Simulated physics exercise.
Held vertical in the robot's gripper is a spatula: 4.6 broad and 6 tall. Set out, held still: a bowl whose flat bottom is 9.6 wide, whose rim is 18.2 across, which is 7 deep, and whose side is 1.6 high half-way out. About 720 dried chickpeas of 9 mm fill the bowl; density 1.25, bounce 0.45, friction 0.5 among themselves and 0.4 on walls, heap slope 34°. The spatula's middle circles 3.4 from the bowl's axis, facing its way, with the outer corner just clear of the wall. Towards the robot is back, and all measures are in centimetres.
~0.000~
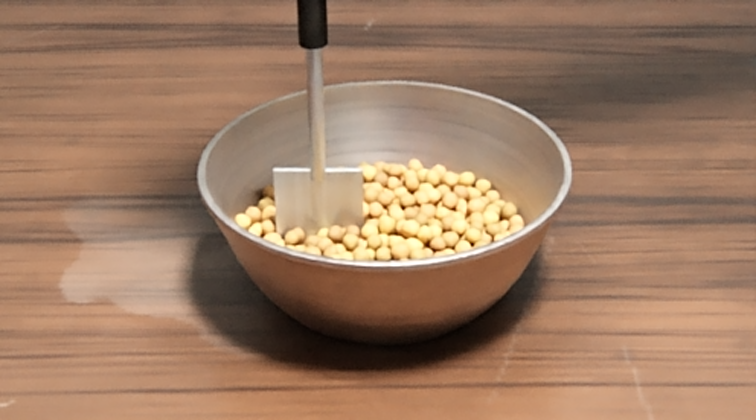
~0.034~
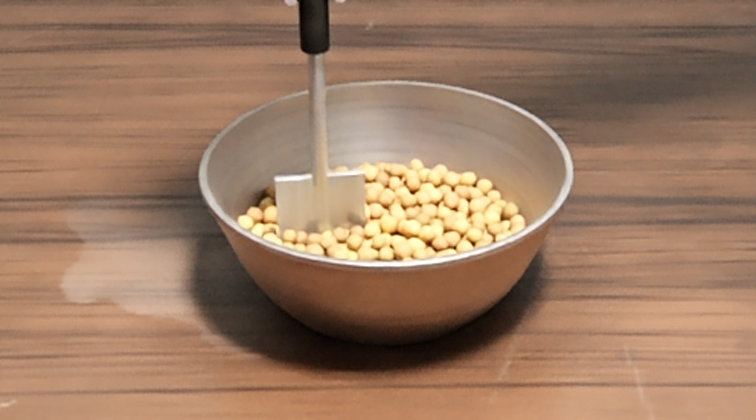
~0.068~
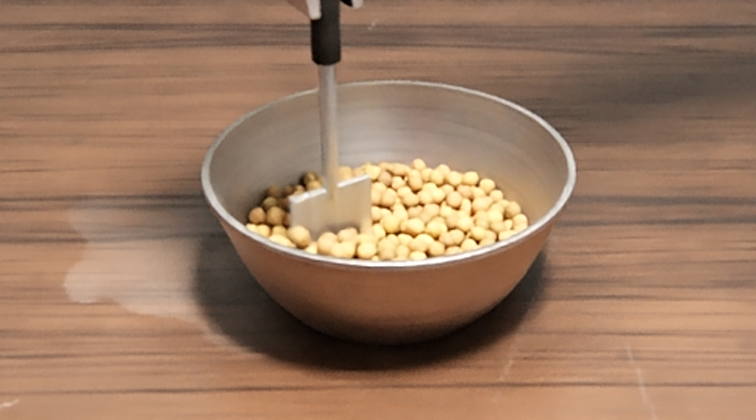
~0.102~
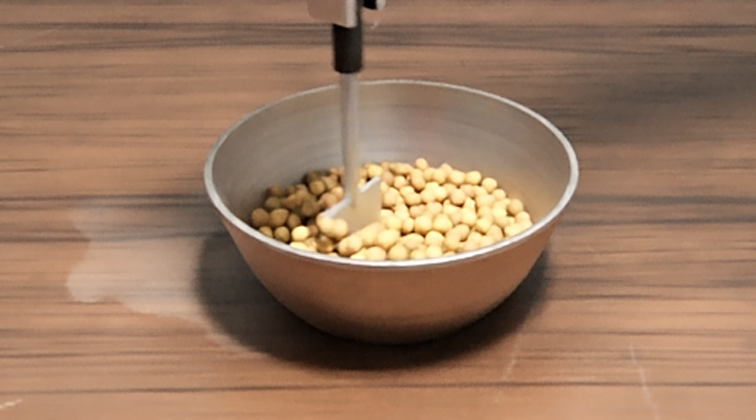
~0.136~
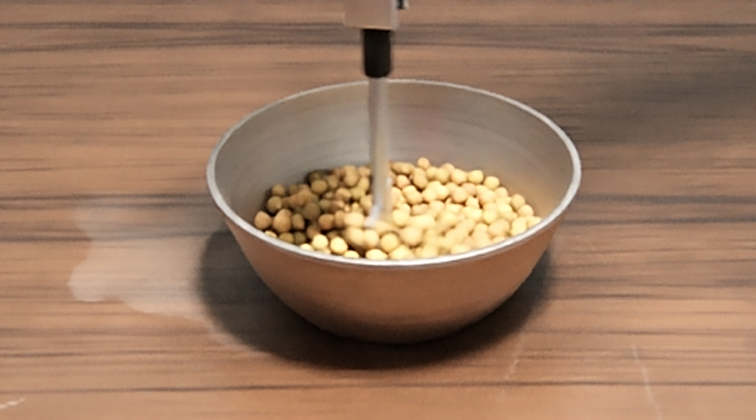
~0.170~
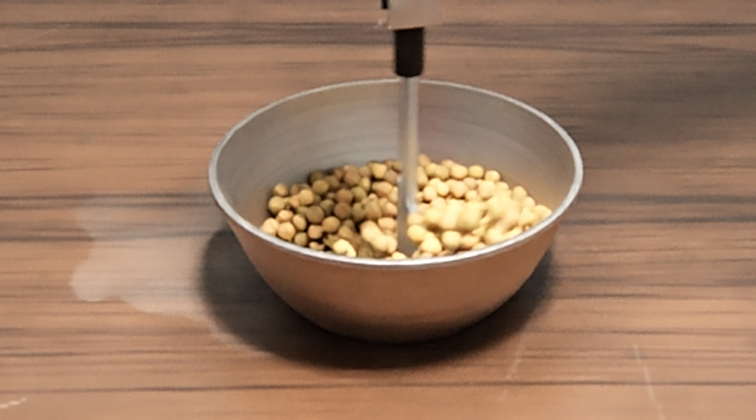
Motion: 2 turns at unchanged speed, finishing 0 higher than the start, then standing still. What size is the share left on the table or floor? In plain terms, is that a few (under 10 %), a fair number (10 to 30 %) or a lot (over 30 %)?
A few, under 10 %.
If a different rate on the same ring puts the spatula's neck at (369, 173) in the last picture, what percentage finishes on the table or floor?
Something like 0 percent, roughly.
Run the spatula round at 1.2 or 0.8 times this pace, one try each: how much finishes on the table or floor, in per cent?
First try close to 15, second close to 5, in per cent.
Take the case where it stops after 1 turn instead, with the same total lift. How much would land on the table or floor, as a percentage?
It would be near 5 per cent.
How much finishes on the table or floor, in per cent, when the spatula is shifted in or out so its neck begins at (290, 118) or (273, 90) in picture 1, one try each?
Close to 25 per cent for the first and close to 5 per cent for the second.
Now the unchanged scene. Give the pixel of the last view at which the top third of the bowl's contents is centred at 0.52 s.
At about (285, 196).
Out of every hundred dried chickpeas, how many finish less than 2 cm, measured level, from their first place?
5 %.
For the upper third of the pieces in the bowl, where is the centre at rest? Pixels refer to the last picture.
Close to (315, 245).
After 0.52 s, 344° round, highest piece 8 above the table; 705 in the bowl, 16 on the table or floor, 4 in flight or on the tool.
After 0.88 s, 226° round, highest piece 8 above the table; 695 in the bowl, 26 on the table or floor, 4 in flight or on the tool.
After 1.25 s, 0° round, highest piece 7 above the table; 683 in the bowl, 42 on the table or floor.
After 1.95 s, 0° round, highest piece 7 above the table; 683 in the bowl, 42 on the table or floor.
In the end, 683 in the bowl, 42 on the table or floor. That is 6 % on the table or floor.
